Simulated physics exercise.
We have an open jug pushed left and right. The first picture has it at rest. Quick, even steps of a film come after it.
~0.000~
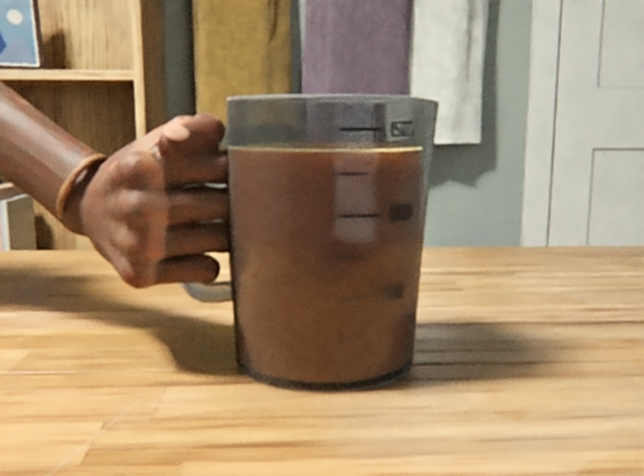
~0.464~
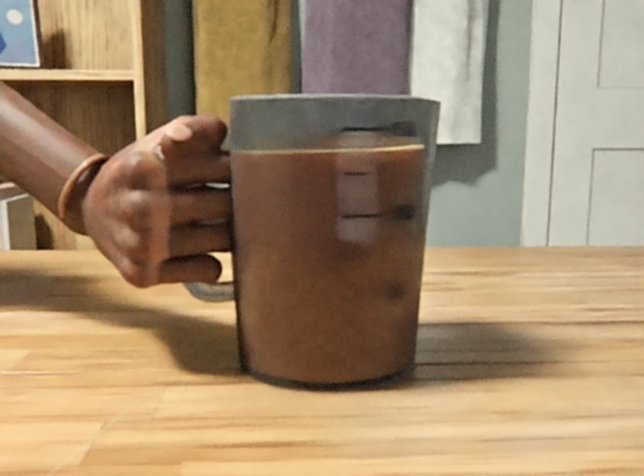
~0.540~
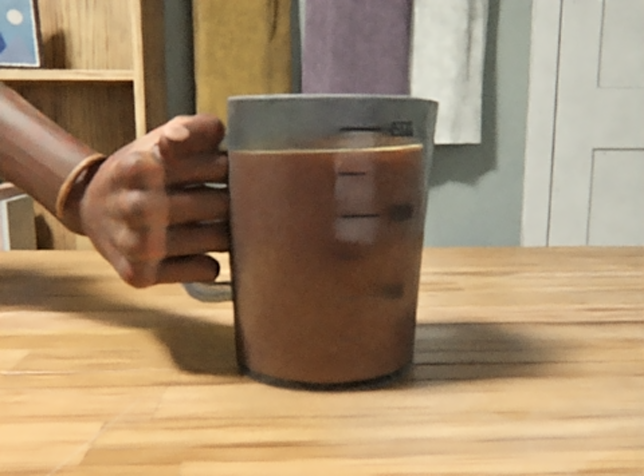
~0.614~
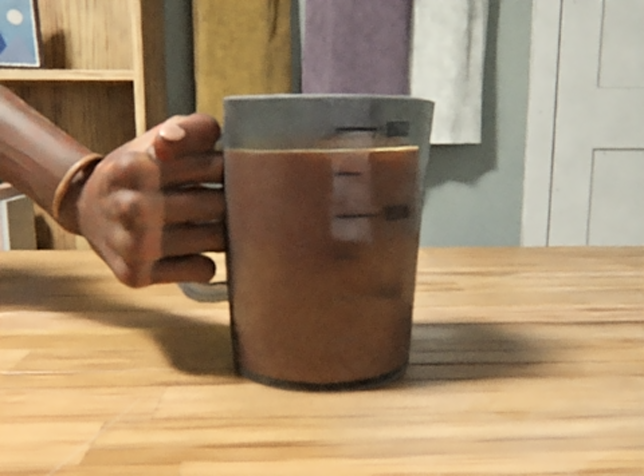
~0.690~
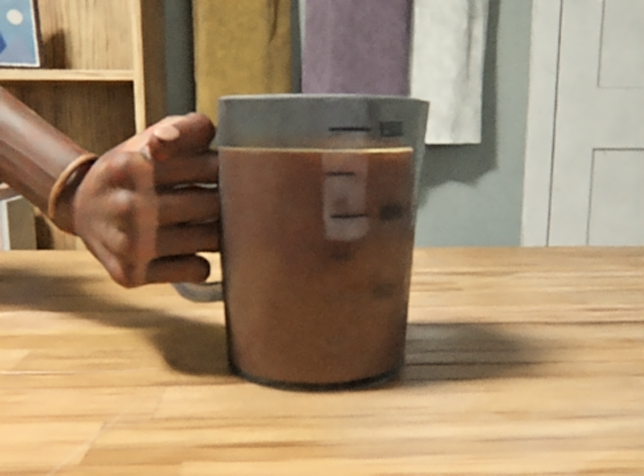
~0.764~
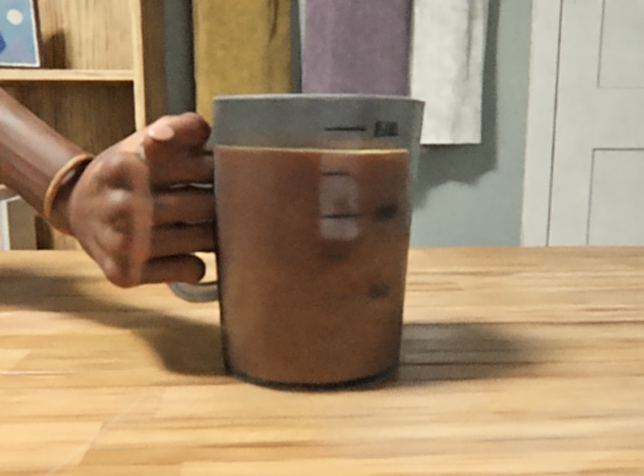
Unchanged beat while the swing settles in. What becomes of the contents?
The liquid stays in.
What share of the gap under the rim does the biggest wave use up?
Roughly 10 per cent, I'd estimate.
After 1.1 s, the highest wave so far stays far below the rim.
After 5.2 s, the highest wave so far stays far below the rim; nothing has left it.
